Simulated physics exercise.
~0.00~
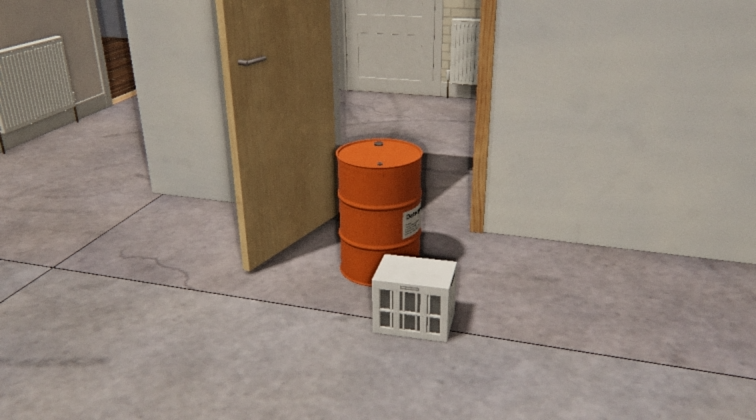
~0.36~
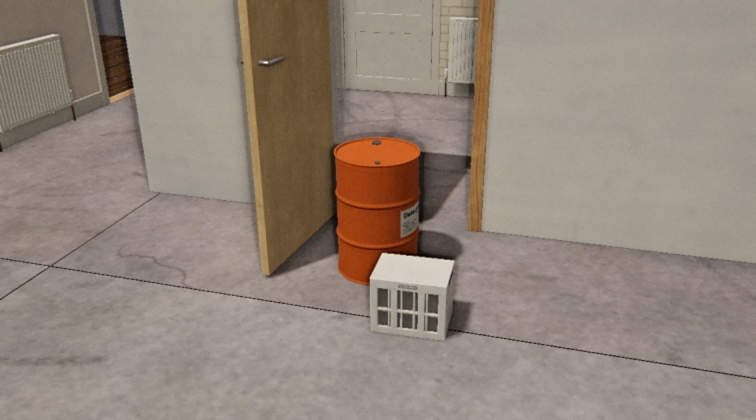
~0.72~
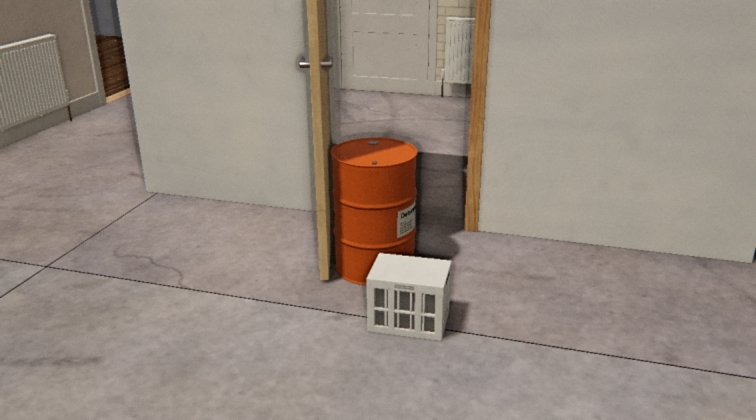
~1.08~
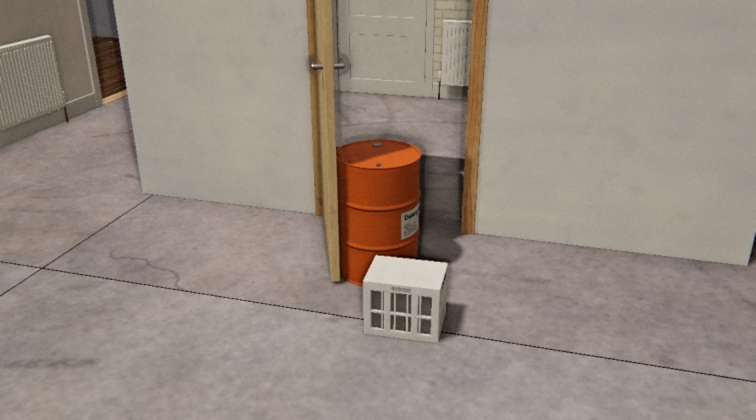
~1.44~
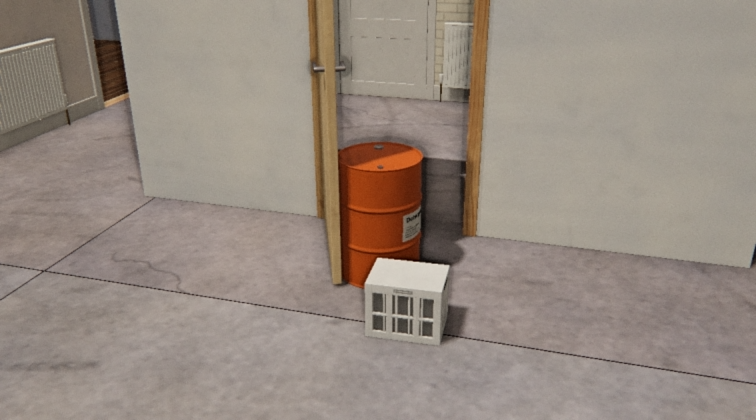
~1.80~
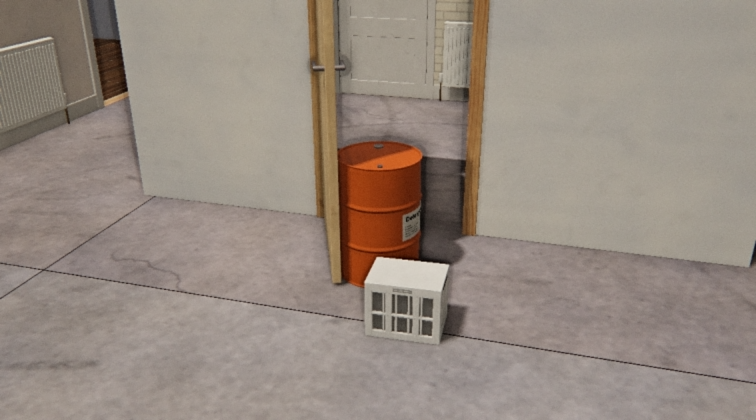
The clip opens on a doorway in a pale wall, its wooden door standing wide open on the left, with an orange drum in the opening and a small white crate on the grey floor just in front of it. The door swings to the right, towards the drum, while the slightly swaying view shows nobody touching it. It turns until it is seen almost edge-on and meets the side of the drum, which shifts only a little. There the door stops, still open. The drum remains in the doorway and the crate stays where it was.
